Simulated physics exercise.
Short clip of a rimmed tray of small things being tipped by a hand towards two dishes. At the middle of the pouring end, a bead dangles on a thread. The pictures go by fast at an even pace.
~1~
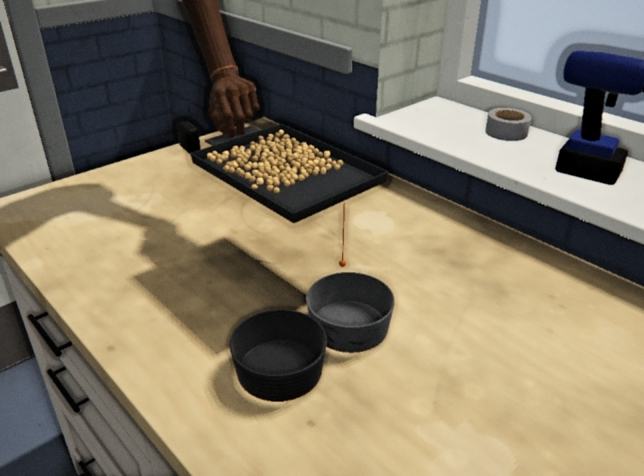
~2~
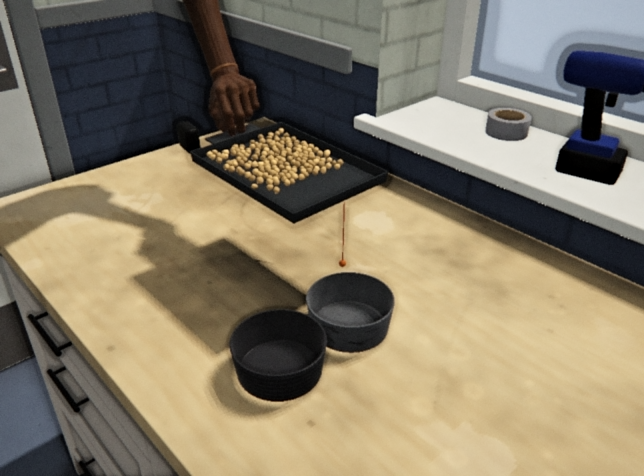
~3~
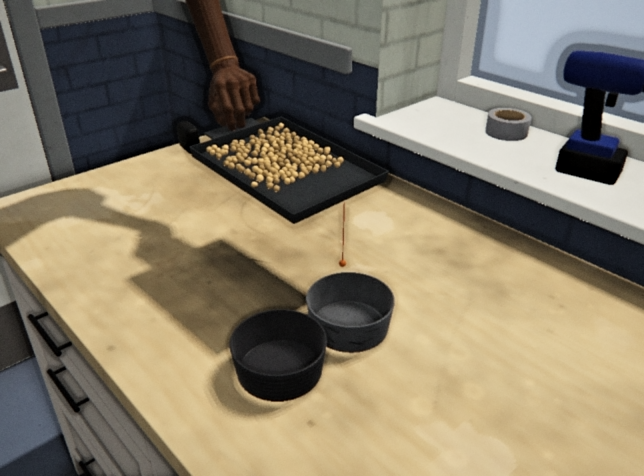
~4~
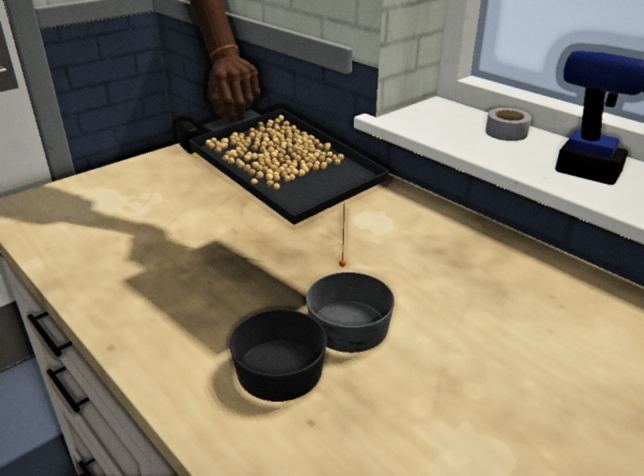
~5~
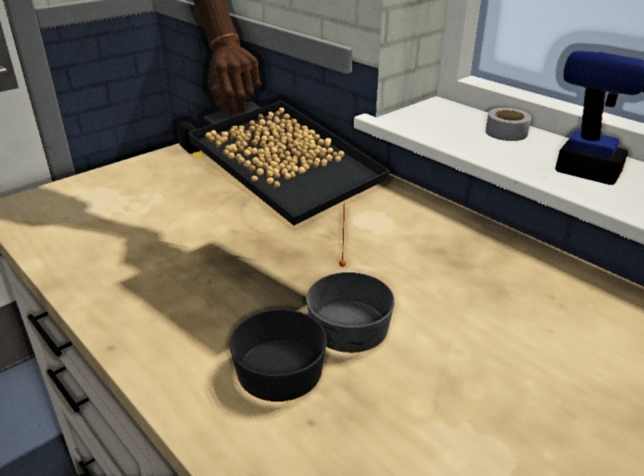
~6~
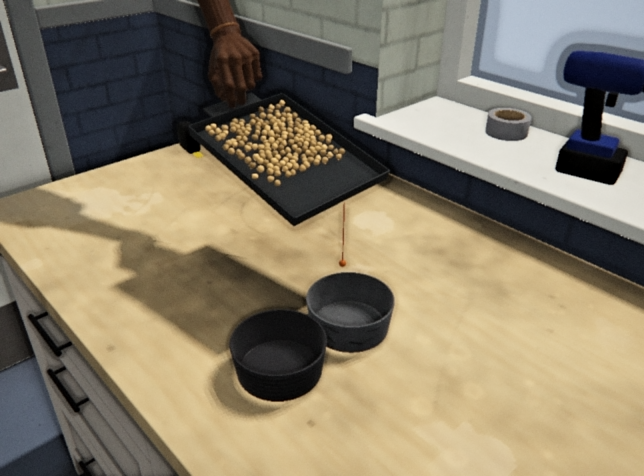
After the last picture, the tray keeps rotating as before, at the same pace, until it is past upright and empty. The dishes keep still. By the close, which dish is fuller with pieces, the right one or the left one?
More pours into the right one.
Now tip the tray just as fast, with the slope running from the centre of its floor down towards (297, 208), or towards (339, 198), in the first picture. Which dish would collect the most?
First case: The dish at right. Second case: The dish at right.
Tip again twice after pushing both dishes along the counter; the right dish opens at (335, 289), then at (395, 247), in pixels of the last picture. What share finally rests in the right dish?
80 per cent the first time, 0 per cent the second time.
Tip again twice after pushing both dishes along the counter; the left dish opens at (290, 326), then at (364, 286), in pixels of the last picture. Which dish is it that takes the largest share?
The first time the right-side one comes out ahead, the second time the left-side one.
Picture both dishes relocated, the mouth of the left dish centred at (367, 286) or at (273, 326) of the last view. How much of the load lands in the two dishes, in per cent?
Close to 50 in a hundred, followed by close to 80 in a hundred.
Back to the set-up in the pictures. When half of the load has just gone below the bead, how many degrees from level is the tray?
Somewhere near 105°.
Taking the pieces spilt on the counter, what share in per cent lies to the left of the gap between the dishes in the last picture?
I'd put it at around 50 per cent.
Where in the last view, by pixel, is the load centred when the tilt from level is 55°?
The load's middle is around (322, 189).
Soon, tray tipped steeply; nearly all on the tray; a stray few in the right dish; a small part in the air.
A while on, tray tipped right over; most on the tray; a stray few in the left dish; a small part in the right dish; a stray few outside both; a stray few in the air.
Towards the end, tray tipped past a quarter turn; a small part in the left dish; most in the right dish; a small part outside both.
Finally, tray tipped past a quarter turn; a small part in the left dish; most in the right dish; a small part outside both.
